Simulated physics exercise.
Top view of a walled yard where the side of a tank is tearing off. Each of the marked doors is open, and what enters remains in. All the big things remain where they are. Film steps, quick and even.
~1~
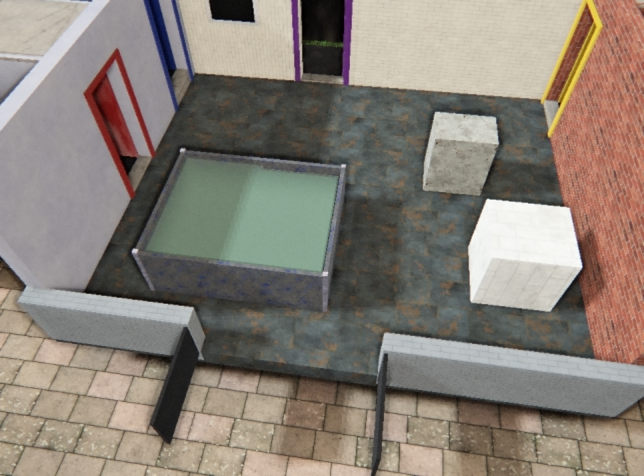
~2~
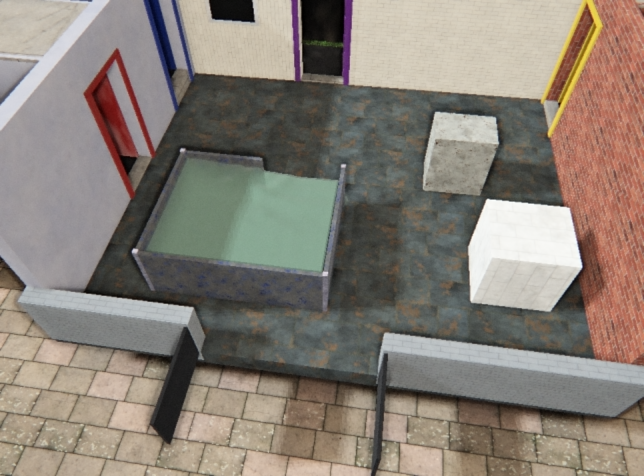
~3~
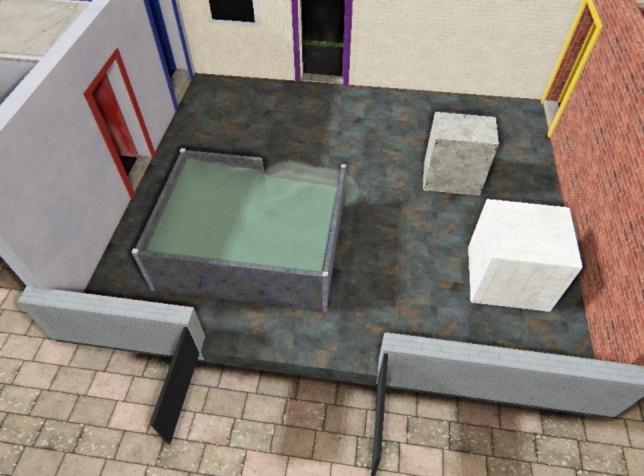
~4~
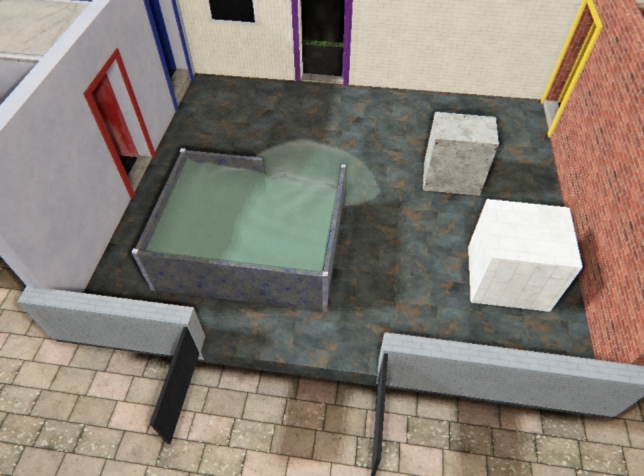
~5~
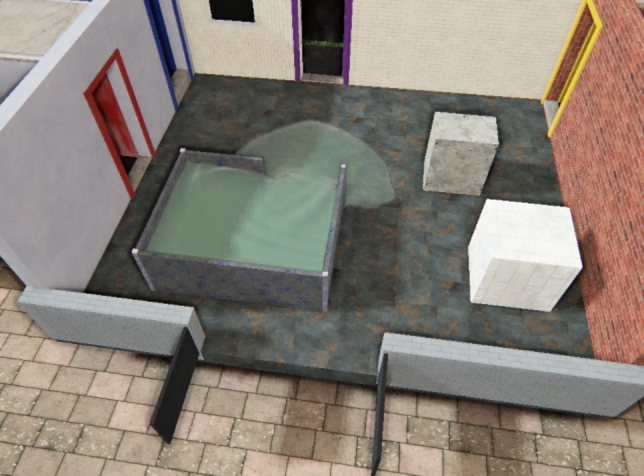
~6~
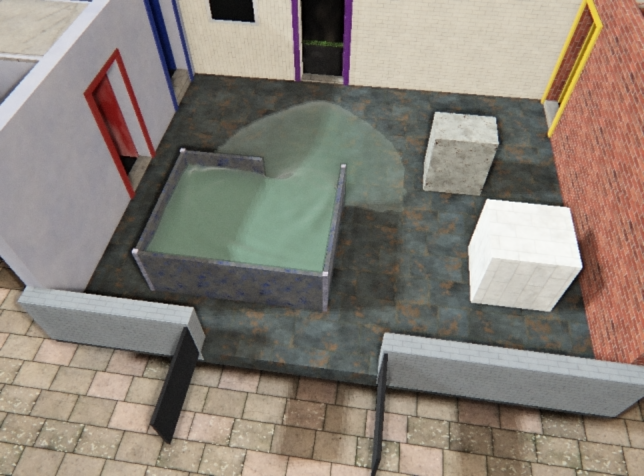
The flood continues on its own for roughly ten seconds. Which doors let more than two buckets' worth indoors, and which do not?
The red door does not; the yellow door lets more through; the purple door lets more through; the blue door does not.
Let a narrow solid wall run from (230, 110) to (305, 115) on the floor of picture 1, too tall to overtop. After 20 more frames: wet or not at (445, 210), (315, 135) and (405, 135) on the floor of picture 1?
Results in sequence: Bone-dry / swamped / swamped.
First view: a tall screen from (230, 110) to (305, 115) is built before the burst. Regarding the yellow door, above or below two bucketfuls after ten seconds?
Short version: The yellow door gets past it.
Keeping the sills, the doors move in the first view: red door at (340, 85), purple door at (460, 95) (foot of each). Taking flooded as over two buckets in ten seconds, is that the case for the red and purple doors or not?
Result - red door: Crosses the limit; purple door: Crosses the limit.
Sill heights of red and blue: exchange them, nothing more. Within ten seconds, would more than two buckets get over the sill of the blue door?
Blue door exceeds the limit.
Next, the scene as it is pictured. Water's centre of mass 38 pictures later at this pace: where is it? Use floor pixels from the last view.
Close to pixel (320, 176).
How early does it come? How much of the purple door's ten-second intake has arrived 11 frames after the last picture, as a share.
I make it 30 per cent.
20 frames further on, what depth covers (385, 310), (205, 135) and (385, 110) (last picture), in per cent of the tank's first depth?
0, 8 and 12 per cent, roughly.
A moment on, water covers 35 % of the floor; the red door not reached, the yellow door not reached, the purple door over two buckets in, the blue door not reached.
Next, water covers 45 % of the floor; the red door wet at the sill, nothing in, the yellow door not reached, the purple door far over two buckets in, the blue door wet at the sill, nothing in.
Then, water covers 50 % of the floor; the red door wet at the sill, nothing in, the yellow door far over two buckets in, the purple door far over two buckets in, the blue door wet at the sill, nothing in.
Later, water covers 80 % of the floor; the red door under two buckets in, the yellow door far over two buckets in, the purple door far over two buckets in, the blue door wet at the sill, nothing in.
In the end, water covers 95 % of the floor; the red door under two buckets in, the yellow door far over two buckets in, the purple door far over two buckets in, the blue door wet at the sill, nothing in.
